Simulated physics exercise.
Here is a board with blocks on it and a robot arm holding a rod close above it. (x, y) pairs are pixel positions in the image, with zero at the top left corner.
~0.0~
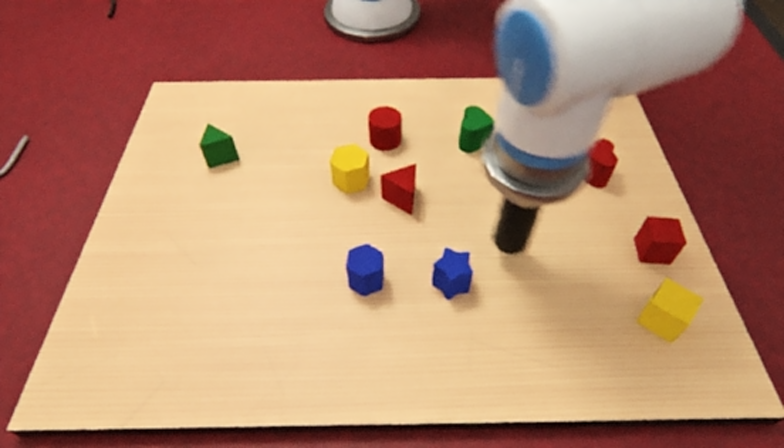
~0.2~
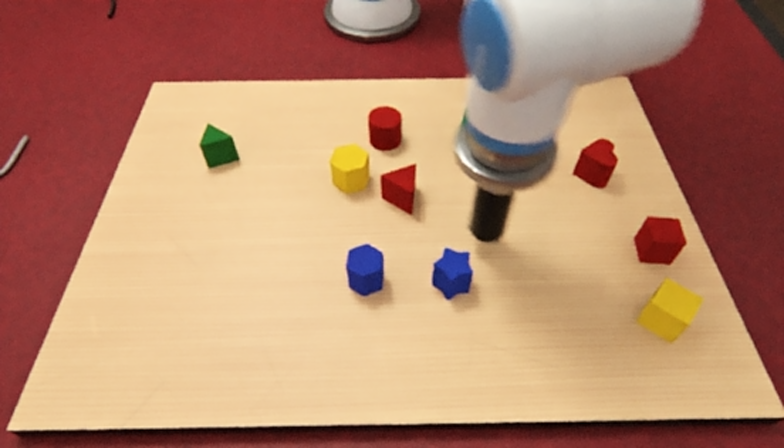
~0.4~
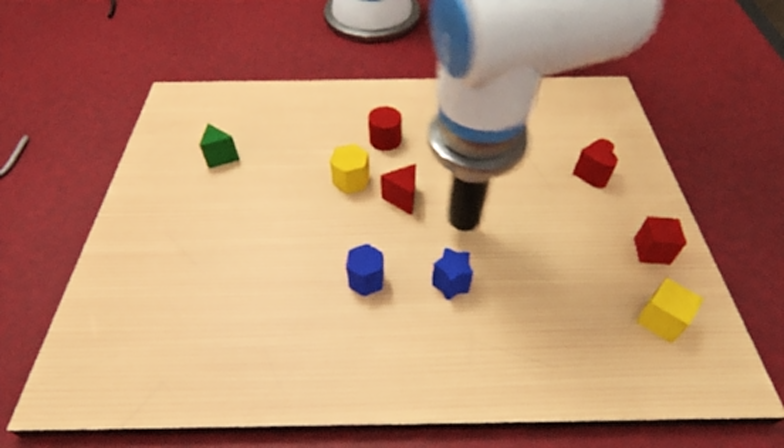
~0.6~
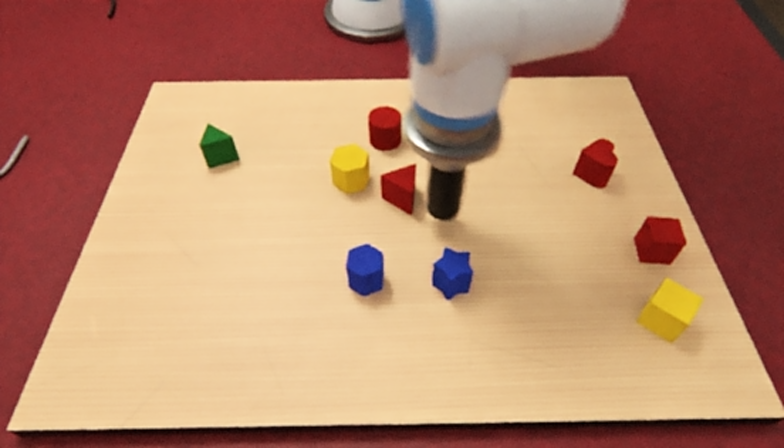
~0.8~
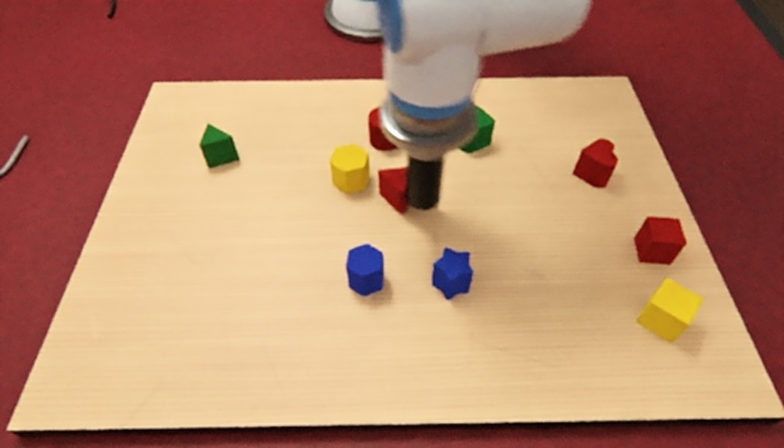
Robot arm moving its black rod left and slightly upward across a wooden board of colourful blocks, reaching the red triangular block.
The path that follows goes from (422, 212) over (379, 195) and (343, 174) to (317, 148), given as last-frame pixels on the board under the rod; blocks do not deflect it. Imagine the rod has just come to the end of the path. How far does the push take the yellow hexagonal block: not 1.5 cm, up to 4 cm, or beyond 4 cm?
That one ends up more than 4 cm from where it is now.
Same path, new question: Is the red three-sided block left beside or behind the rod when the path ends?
Yes
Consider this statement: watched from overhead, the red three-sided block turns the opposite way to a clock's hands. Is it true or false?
The statement is incorrect.
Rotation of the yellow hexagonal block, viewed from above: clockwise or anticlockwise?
It goes round opposite to clock hands.
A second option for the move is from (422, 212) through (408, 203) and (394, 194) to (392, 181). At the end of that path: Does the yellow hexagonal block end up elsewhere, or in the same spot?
It moves.
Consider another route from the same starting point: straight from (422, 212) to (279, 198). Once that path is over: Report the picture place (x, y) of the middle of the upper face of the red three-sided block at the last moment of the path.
Its top middle will sit at (370, 162).
The first path, step by step. One third of the way, rod (378, 180); yellow hexagonal block (337, 148), turned 40° anticlockwise; red three-sided block (367, 154), turned 50° clockwise.
Two thirds of the way, rod (341, 158); yellow hexagonal block (319, 133), turned 80° anticlockwise; red three-sided block (358, 134), turned 85° clockwise.
At the end, rod (315, 133); yellow hexagonal block (289, 113), turned 100° anticlockwise; red circular block unmoved; red three-sided block (352, 129), turned 120° clockwise.
